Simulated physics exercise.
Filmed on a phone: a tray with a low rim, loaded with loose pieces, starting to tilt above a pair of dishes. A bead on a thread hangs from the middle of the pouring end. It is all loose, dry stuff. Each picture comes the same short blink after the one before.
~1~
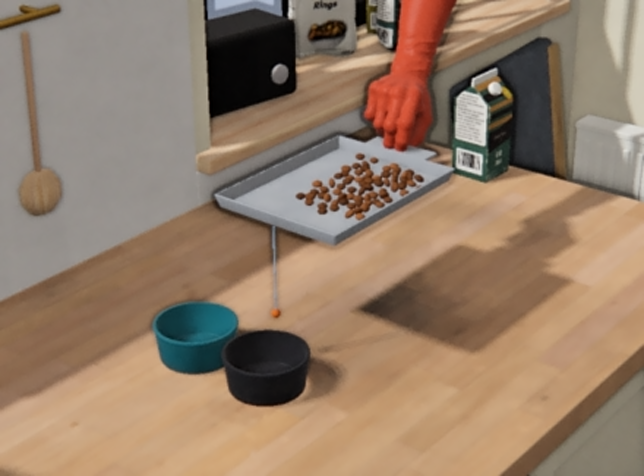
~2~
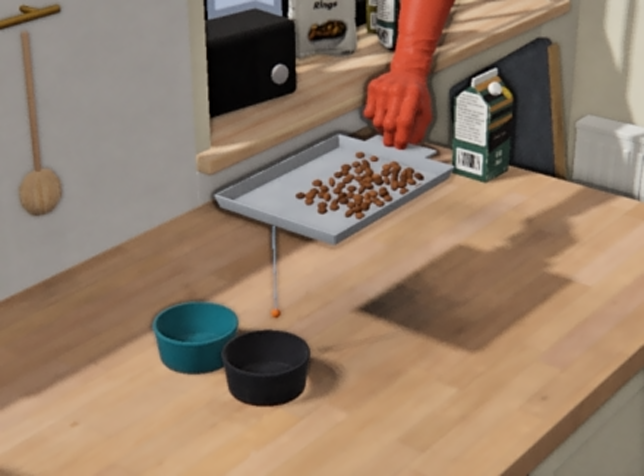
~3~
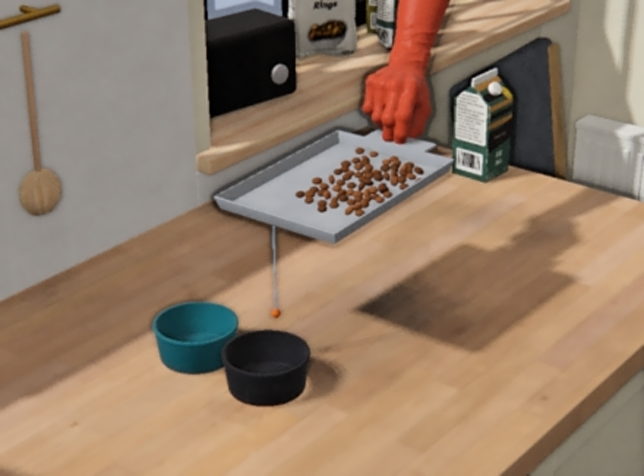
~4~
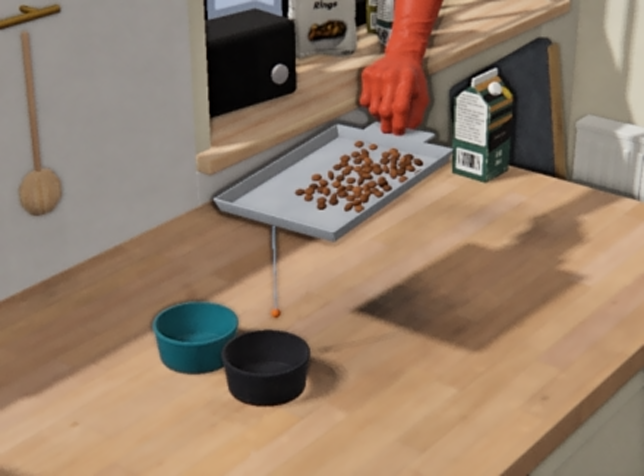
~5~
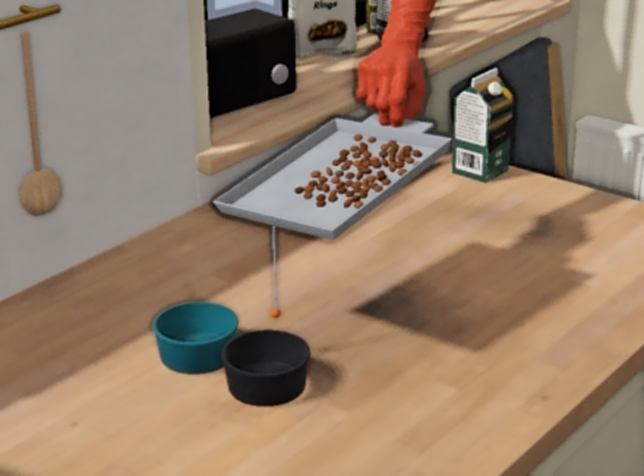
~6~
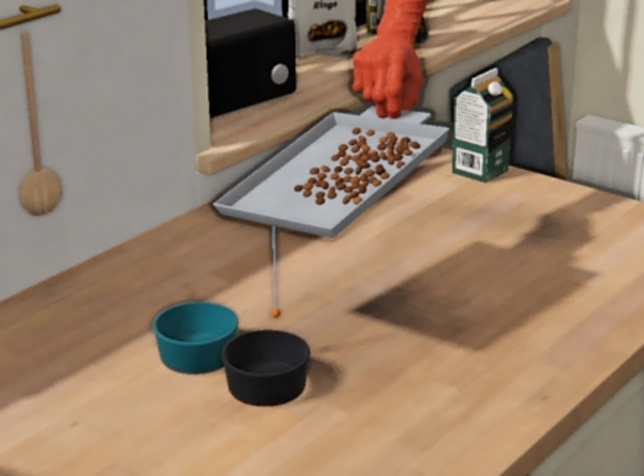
A red-gloved hand holds a gray tray of brown kibble level above a teal dish and a black dish on a wooden counter, a small orange bead hanging beneath its edge. The hand then slowly raises the far end, tilting the tray slightly, while the dishes stay still.
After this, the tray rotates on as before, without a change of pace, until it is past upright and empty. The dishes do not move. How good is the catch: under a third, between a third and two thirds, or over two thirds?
Together they catch from one third to two thirds.
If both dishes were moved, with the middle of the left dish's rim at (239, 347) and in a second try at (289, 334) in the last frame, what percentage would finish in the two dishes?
Roughly 0 per cent, and 0 per cent.
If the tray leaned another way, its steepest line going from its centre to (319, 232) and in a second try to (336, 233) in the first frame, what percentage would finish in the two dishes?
Near 20 % and 10 %.
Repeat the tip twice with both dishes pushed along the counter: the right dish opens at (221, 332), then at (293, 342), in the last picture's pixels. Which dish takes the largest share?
One: The right one. Two: The dish on the left.
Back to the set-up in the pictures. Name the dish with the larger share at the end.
It is the left dish.
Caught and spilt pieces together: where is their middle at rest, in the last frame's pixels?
Near (211, 341).
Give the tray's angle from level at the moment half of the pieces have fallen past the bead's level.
Near 95 degrees.
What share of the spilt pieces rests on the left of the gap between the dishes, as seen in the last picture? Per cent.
Close to 40 per cent.
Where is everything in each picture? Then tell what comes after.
The first picture shows corners of the pouring end at (221, 194) and (334, 233), level; middle of the load at (369, 188), bits of dog kibble; left dish at (168, 352); right dish at (238, 383); bead on its thread at (276, 313).
The second picture shows corners of the pouring end at (220, 195) and (334, 232), level; middle of the load at (369, 186).
The third picture shows corners of the pouring end at (220, 196) and (333, 231), tipped barely, lowest at the left corner; middle of the load at (368, 183).
The fourth picture shows corners of the pouring end at (220, 198) and (333, 229), tipped a little, lowest at the left corner; middle of the load at (368, 177).
The fifth picture shows corners of the pouring end at (219, 200) and (331, 227), tipped a little, lowest at the left corner; middle of the load at (367, 171).
The sixth picture shows corners of the pouring end at (219, 203) and (330, 226), tipped a little, lowest at the left corner; middle of the load at (365, 165); left dish at (168, 352); right dish at (238, 383).
Soon after the last picture, tray tipped steeply; most on the tray; a stray few in the left dish; a small part in the air.
A little later, tray tipped right over; about two thirds on the tray; a stray few in the right dish; about a quarter in the left dish; a stray few outside both; a small part in the air.
Later still, tray tipped past a quarter turn; a stray few in the right dish; about half in the left dish; about half outside both.
At rest, tray tipped past a quarter turn; a stray few in the right dish; about half in the left dish; about half outside both.
